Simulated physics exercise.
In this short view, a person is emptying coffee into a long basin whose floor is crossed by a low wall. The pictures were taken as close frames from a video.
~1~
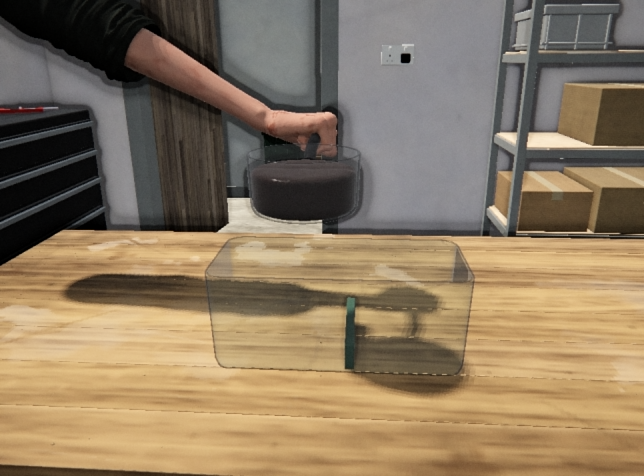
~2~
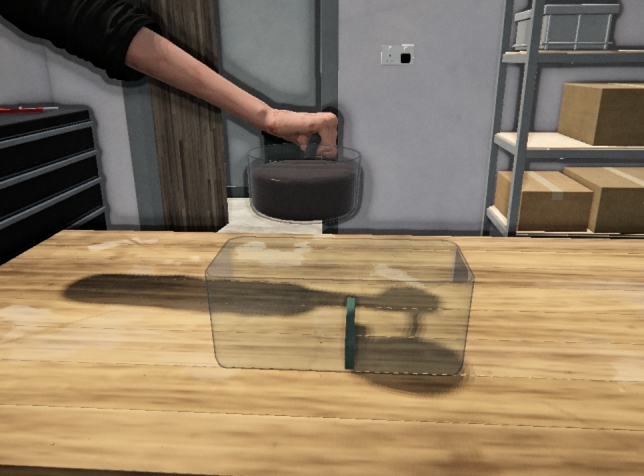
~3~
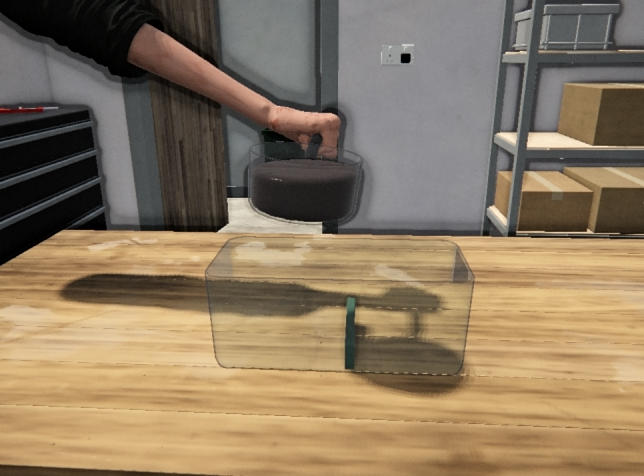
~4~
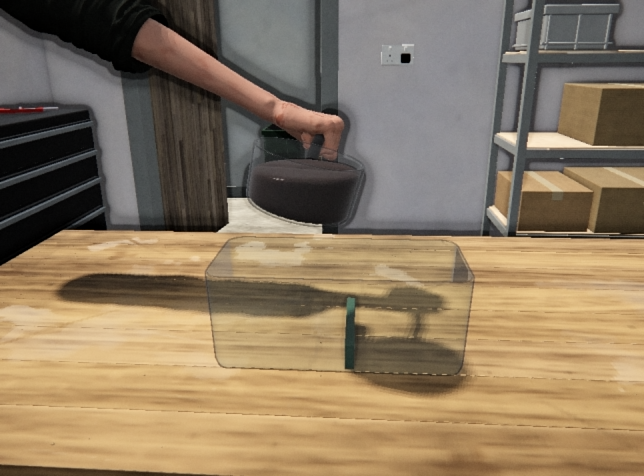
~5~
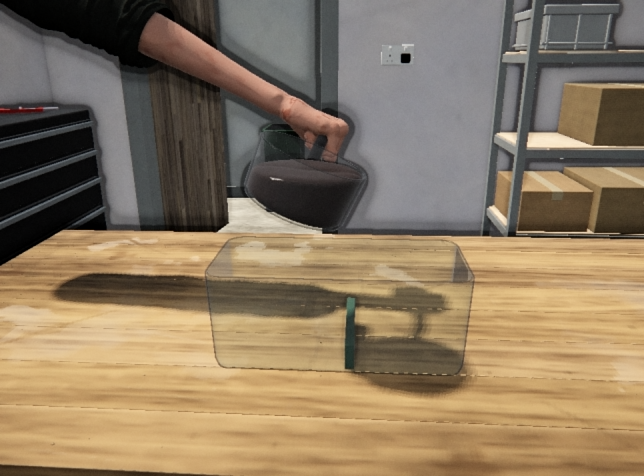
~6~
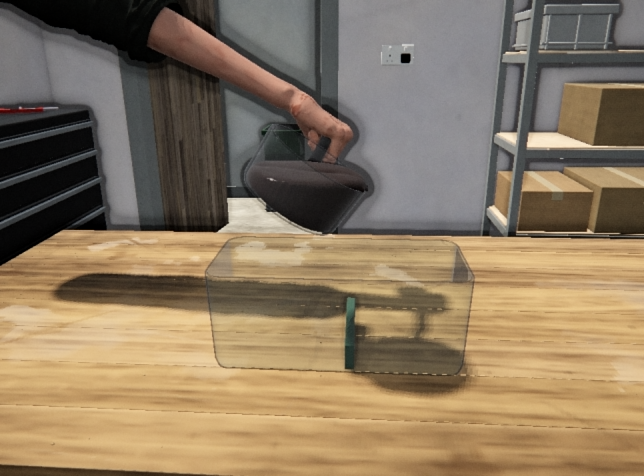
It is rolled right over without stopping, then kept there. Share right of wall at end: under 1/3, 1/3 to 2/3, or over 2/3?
Over 2/3.
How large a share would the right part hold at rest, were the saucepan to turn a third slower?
Near 90 %.
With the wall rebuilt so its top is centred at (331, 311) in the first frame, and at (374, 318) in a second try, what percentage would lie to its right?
About 95 and 50 per cent.
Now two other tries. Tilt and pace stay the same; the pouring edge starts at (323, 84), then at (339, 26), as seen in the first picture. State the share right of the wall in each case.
About 65 % the first time, about 75 % the second.
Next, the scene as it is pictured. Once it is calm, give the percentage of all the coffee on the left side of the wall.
Roughly 15 %.
A moment on, the saucepan is tipped right over and 24 per cent is still to pour, 0 is left of the wall and 47 right of it.
Next, the saucepan is tipped right over and 4 per cent is still to pour, 14 is left of the wall and 78 right of it.
Then the saucepan is tipped right over and 0 per cent is still to pour, 15 is left of the wall and 84 right of it.
Later the saucepan is tipped right over and 0 per cent is still to pour, 16 is left of the wall and 84 right of it.
In the end 17 per cent lies left of the wall, 82 right of it and 1 outside.
